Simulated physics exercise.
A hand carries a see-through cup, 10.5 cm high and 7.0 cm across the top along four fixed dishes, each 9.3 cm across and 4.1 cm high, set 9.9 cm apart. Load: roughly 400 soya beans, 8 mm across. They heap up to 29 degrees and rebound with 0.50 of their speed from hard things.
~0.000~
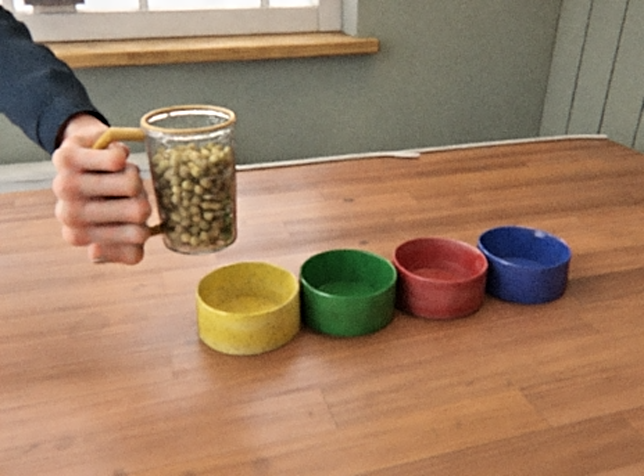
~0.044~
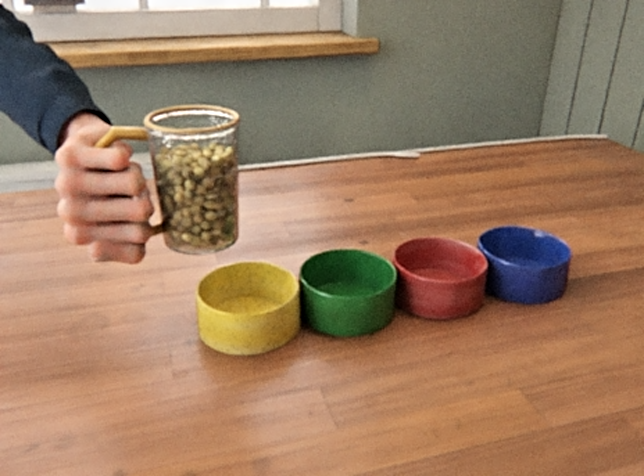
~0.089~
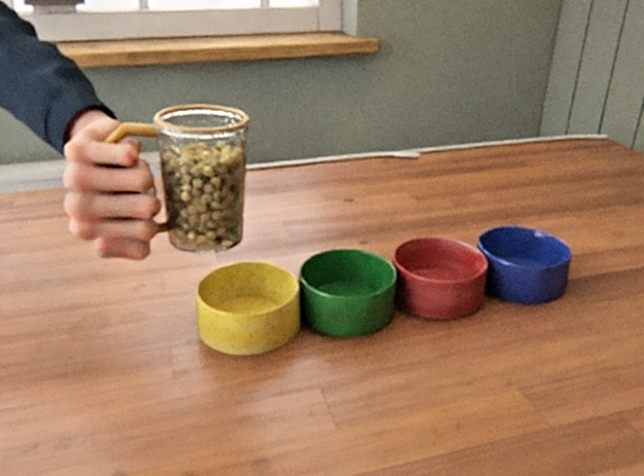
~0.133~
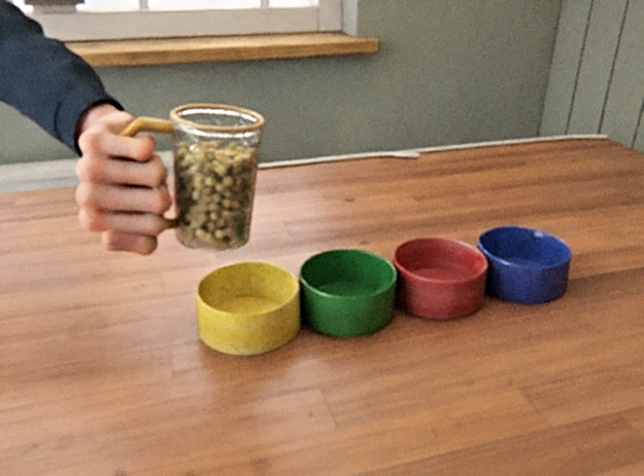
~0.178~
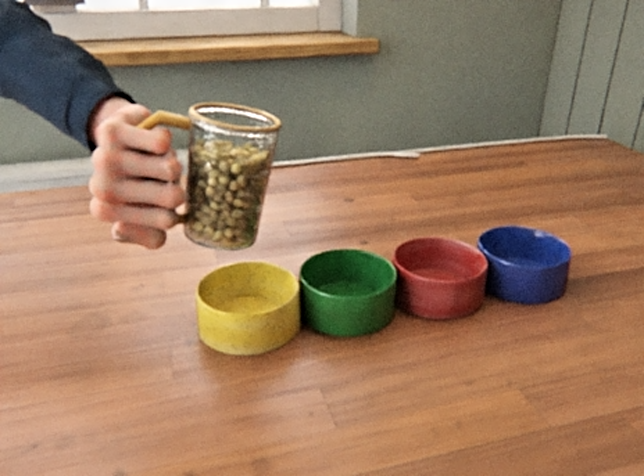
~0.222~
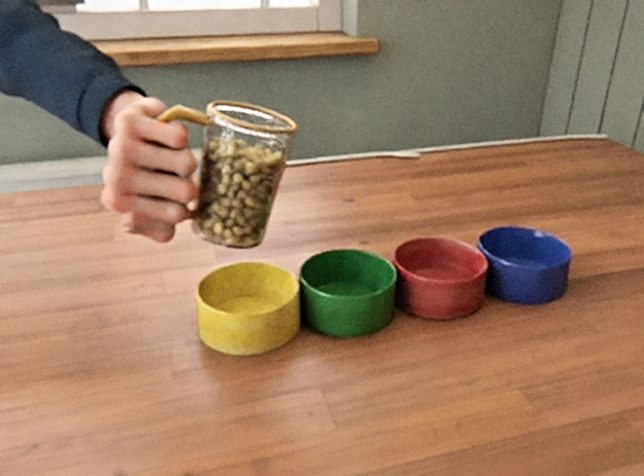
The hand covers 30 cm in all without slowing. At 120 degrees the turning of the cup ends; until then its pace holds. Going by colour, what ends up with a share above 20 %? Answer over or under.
Red under, blue over, green under, yellow under, counter over.
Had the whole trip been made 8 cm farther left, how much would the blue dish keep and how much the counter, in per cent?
Then: Blue 60; counter 20.
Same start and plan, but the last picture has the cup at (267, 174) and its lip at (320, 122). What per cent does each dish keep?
Red 0, blue 70, green 0, yellow 0.
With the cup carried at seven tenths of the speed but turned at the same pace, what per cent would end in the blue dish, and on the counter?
In that case blue 70, counter 10.
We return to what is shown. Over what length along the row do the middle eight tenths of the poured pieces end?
About 22 cm.
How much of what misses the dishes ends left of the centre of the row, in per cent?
Roughly 0 per cent.
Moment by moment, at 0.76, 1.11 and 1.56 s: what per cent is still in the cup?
In turn: 100, 95, 5.
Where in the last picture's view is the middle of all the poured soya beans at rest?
Around (539, 268).
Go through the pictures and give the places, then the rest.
Cup at (195, 181), tilt 0 degrees, lip at (233, 116), moved 0.0 cm; middle of the pieces at (198, 195); yellow dish at (248, 287); green dish at (348, 272); red dish at (440, 258); blue dish at (524, 246), in the first frame.
Cup at (197, 181), tilt 1 degrees, lip at (236, 116), moved 0.2 cm; middle of the pieces at (200, 195), in the second frame.
Cup at (204, 180), tilt 3 degrees, lip at (246, 117), moved 0.8 cm; middle of the pieces at (207, 195), in the third frame.
Cup at (215, 179), tilt 7 degrees, lip at (261, 119), moved 1.7 cm; middle of the pieces at (217, 194), in the fourth frame.
Cup at (228, 178), tilt 11 degrees, lip at (278, 122), moved 2.8 cm; middle of the pieces at (228, 192), in the fifth frame.
Cup at (240, 176), tilt 15 degrees, lip at (293, 124), moved 3.8 cm; middle of the pieces at (239, 191); yellow dish at (248, 287); green dish at (348, 272); red dish at (440, 258); blue dish at (524, 246). The cup turns about 95 degrees a second and travels 23 cm a second, in the sixth frame.
Then, at 0.76 s, tilt 65 degrees; cup holds 100 %.
After 1.11 s, tilt 98 degrees; cup holds 95 %.
Then, at 1.56 s, tilt 120 degrees; cup holds 5 %, blue 60 %.
At rest (2.6 s), red 0 %, blue 60 %, green 0 %, yellow 0 %, counter 40 %.
